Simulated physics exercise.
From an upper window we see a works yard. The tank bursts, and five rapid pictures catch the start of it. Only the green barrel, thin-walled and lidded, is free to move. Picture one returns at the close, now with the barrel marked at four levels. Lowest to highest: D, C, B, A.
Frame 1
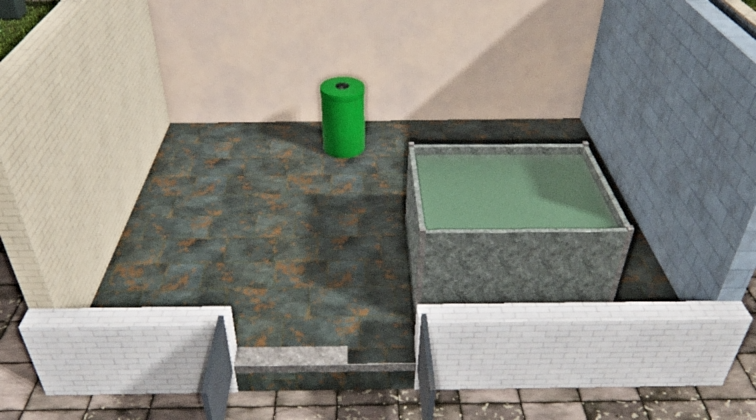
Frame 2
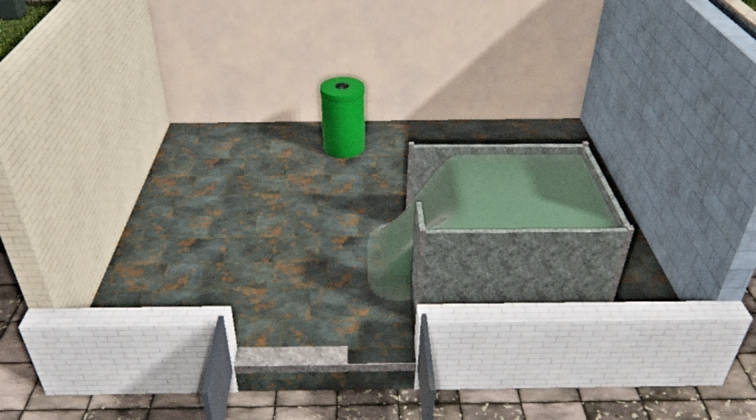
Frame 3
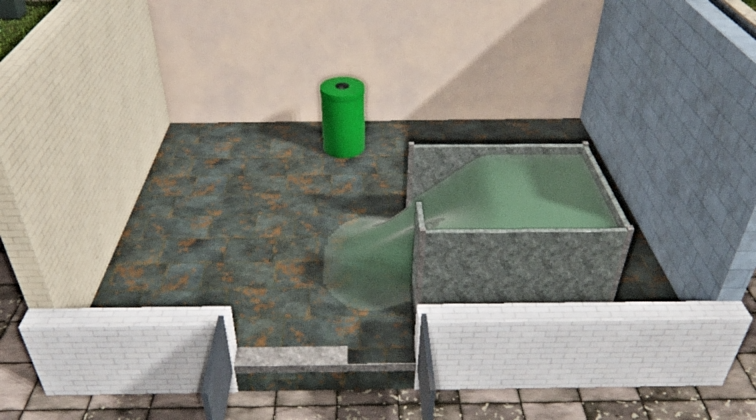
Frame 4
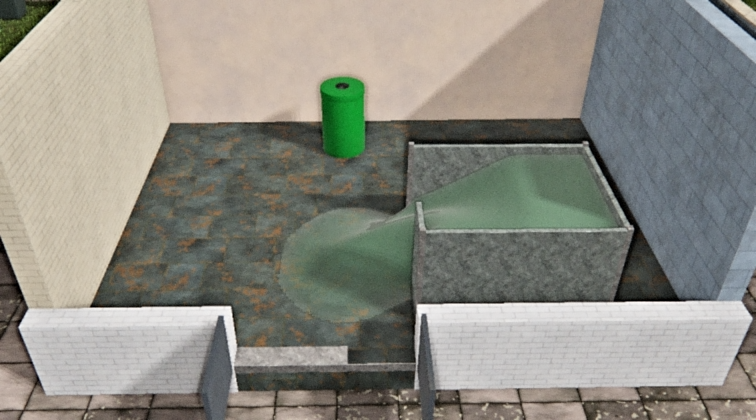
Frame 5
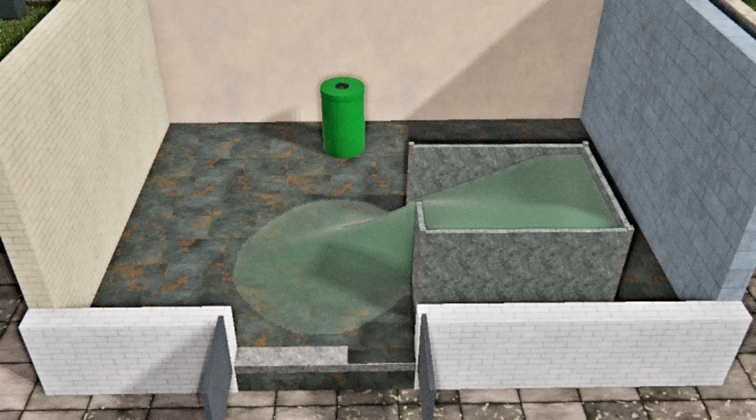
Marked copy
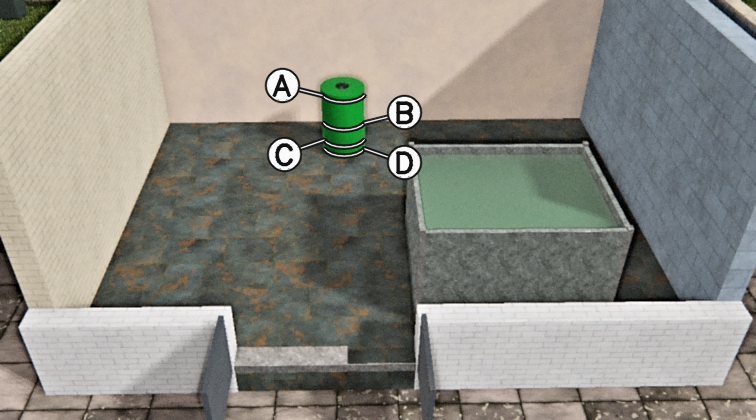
Greenish water pouring from the left side of a stone tank and spreading across a walled yard, the green barrel standing still.
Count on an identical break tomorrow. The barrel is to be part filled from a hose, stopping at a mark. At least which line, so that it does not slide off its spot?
Take B.
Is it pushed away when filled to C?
Yes, it does.
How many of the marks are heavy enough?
Two.
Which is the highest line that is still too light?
Here it is line C.
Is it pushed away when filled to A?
No.
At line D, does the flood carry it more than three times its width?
Yes, it does.
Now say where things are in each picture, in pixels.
In the first frame, lid of the green barrel at (343, 86); tank full, its middle at (511, 191); open gate at (324, 309).
In the second frame, 2 % of the ground under water, its edge towards the barrel at (376, 232).
In the third frame, 5 % of the ground under water, its edge towards the barrel at (370, 219).
In the fourth frame, 9 % of the ground under water, its edge towards the barrel at (349, 210).
In the fifth frame, lid of the green barrel at (343, 86); 13 % of the ground under water, its edge towards the barrel at (328, 202).
In white, A at (343, 102); B at (343, 130); C at (344, 147); D at (344, 156); from the bottom up D, C, B, A.
If A is chosen, it does not move.
If B is chosen, it does not move.
If C is chosen, it is pushed about its own width away.
If D is chosen, it is pushed about 6 times its own width away.
